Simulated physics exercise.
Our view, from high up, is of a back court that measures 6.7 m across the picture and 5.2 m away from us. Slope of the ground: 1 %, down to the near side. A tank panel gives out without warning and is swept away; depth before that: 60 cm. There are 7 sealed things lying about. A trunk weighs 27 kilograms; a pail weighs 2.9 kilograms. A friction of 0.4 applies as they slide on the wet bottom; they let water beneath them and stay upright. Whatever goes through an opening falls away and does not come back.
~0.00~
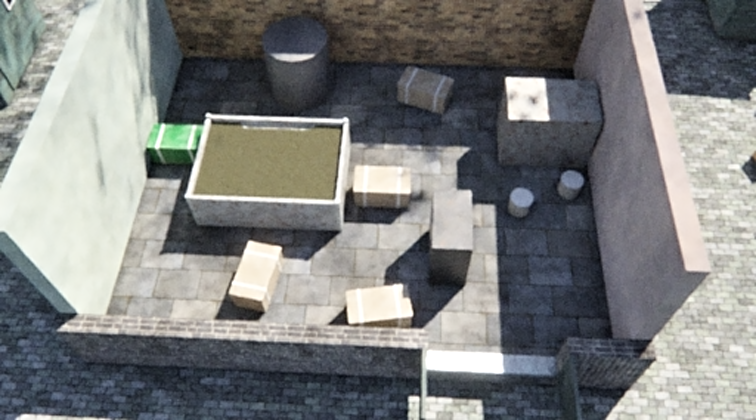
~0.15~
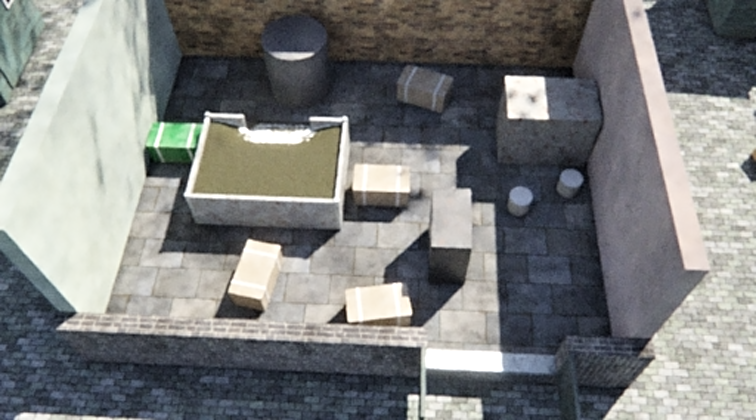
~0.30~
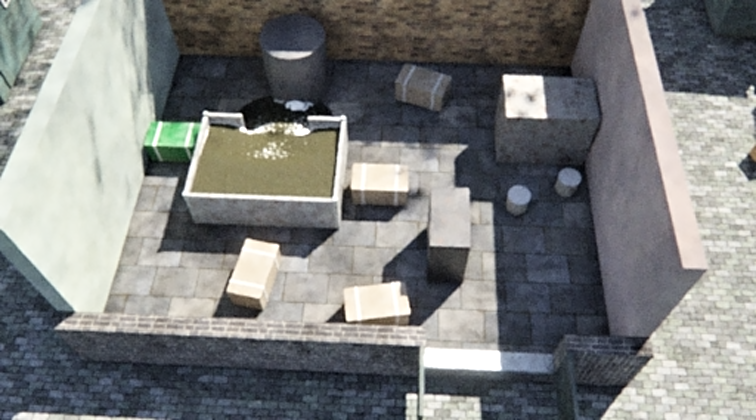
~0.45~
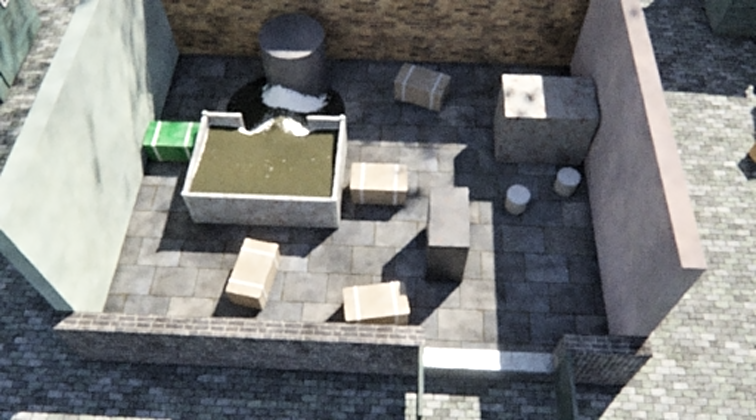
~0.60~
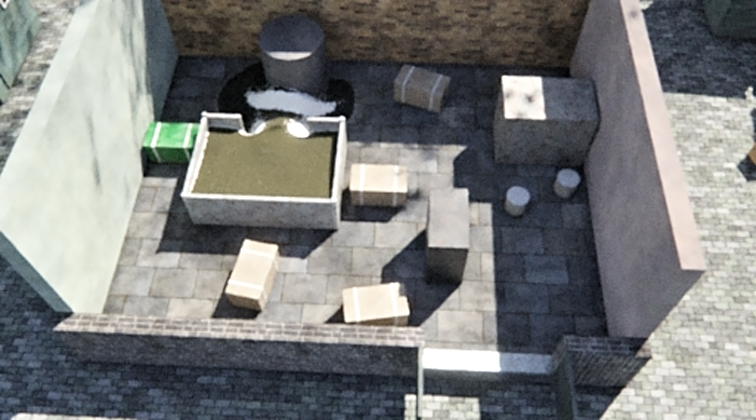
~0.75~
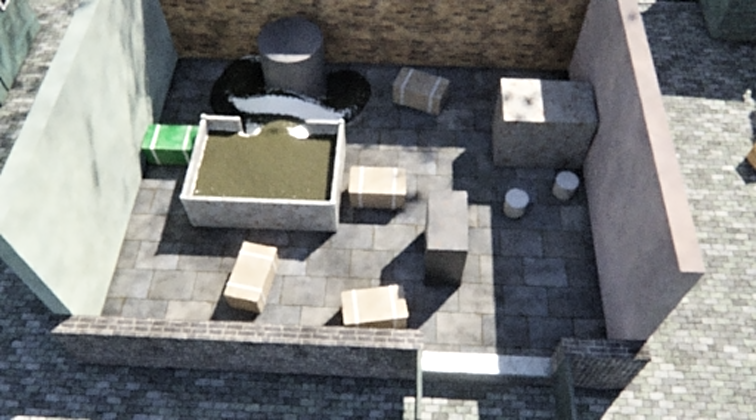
Dark water broke out through the back side of a pale, open-topped tank in a walled yard, then spread across the paving around a grey drum, while the green trunk and scattered crates stayed put.
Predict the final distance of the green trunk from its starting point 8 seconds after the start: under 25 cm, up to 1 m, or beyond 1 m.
The green trunk ends up beyond 1 m from its start.
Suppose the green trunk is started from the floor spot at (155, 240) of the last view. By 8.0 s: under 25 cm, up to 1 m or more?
It goes a long way.
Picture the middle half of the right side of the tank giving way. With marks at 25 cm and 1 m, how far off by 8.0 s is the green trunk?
The green trunk remains in place.
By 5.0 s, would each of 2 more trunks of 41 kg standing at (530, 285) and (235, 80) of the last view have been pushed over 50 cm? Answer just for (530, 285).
It is short of it.
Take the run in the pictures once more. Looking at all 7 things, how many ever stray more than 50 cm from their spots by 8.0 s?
That comes to 3.
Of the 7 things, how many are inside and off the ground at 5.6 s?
2.
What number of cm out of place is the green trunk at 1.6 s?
Some 0 cm from the start.
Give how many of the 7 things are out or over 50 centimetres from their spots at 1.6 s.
That would be 0.
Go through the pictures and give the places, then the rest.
In the first frame, the green trunk at (176, 136), on the bottom; water covers 2.9 m2; 0 of 7 have shifted.
In the second frame, the green trunk at (175, 135) rests on the ground; 3.4 m2 under water; 0 of 7 have shifted.
In the third frame, the green trunk at (173, 134), on the bottom; water covers 4.1 m2; 0 of 7 have shifted.
In the fourth frame, the green trunk at (172, 134) rests on the ground; 4.5 m2 under water; 0 of 7 have shifted.
In the fifth frame, the green trunk at (172, 135), on the bottom; water covers 5.0 m2; 0 of 7 have shifted.
In the sixth frame, the green trunk at (171, 137) rests on the ground; water covers 5.7 m2; 0 of 7 have shifted.
After 1.6 s the green trunk is near (171, 137), 0.0 m from its start, aground; 0 of 7 are out; 0 afloat.
After 3.6 s the green trunk is near (165, 217), 1.4 m from its start, aground; 0 of 7 are out; 1 afloat.
After 5.6 s the green trunk is near (159, 306), 2.8 m from its start, afloat; 0 of 7 are out; 2 afloat.
After 8.0 s the green trunk is near (295, 314), 3.6 m from its start, afloat; 0 of 7 are out; 2 afloat.
